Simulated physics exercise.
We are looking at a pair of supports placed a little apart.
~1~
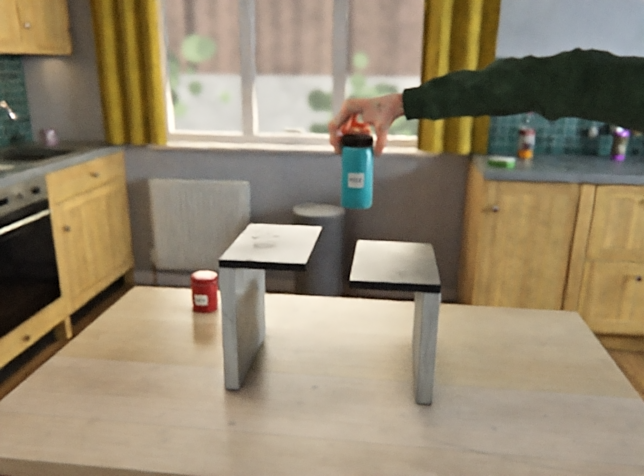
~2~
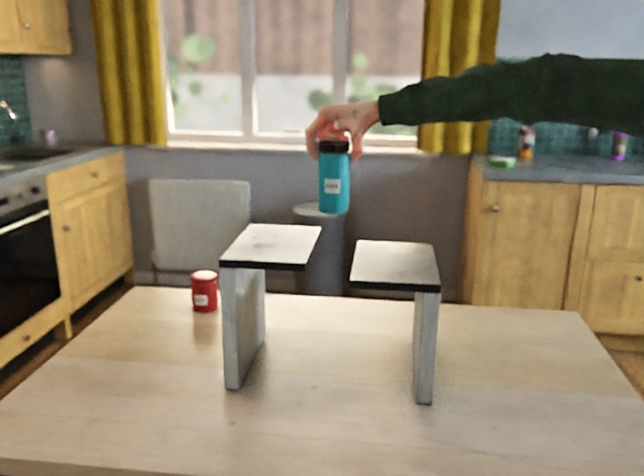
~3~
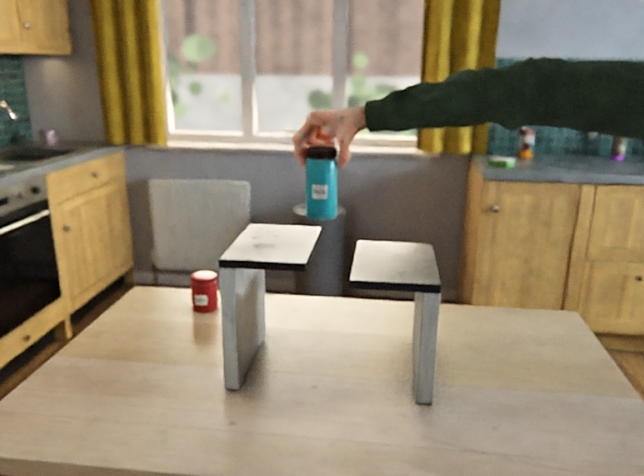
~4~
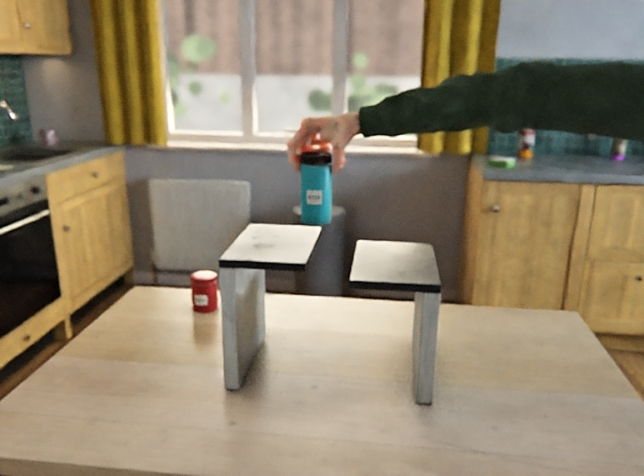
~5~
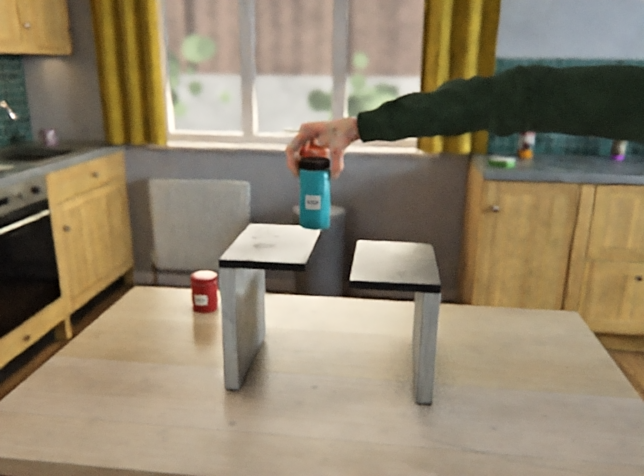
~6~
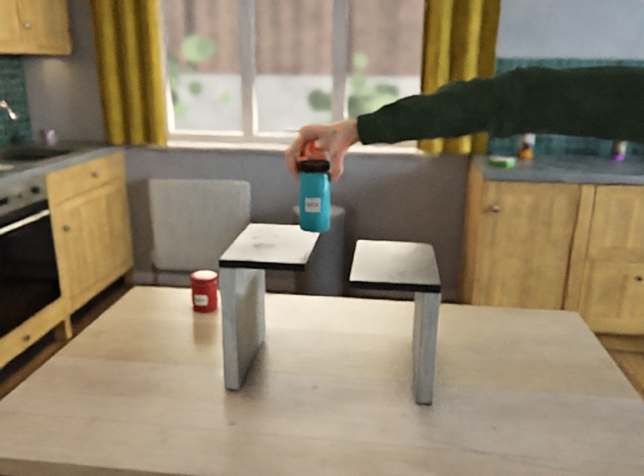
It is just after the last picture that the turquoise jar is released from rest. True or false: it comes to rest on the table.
False.
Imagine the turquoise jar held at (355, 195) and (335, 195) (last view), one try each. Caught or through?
Held; passes.
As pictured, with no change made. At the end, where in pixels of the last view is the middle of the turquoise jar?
It finishes at around (315, 211).
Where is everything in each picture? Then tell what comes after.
On its way; turquoise jar (357, 171); red jar (205, 292), in the first picture.
On its way; turquoise jar (334, 177); red jar (205, 292), in the second picture.
On its way; turquoise jar (322, 183); red jar (205, 292), in the third picture.
On its way; turquoise jar (316, 188); red jar (205, 292), in the fourth picture.
Held still over the gap; turquoise jar (315, 193); red jar (205, 292), in the fifth picture.
Held still over the gap; turquoise jar (315, 196); red jar (205, 292), in the sixth picture.
Then, 0.20 s after the last picture, turquoise jar slid a little near (315, 210).
Then, 0.60 s after the last picture, turquoise jar resting near (315, 210).
At rest, both in place. Seen from the same camera at the end, turquoise jar near (315, 211). The jar is caught.
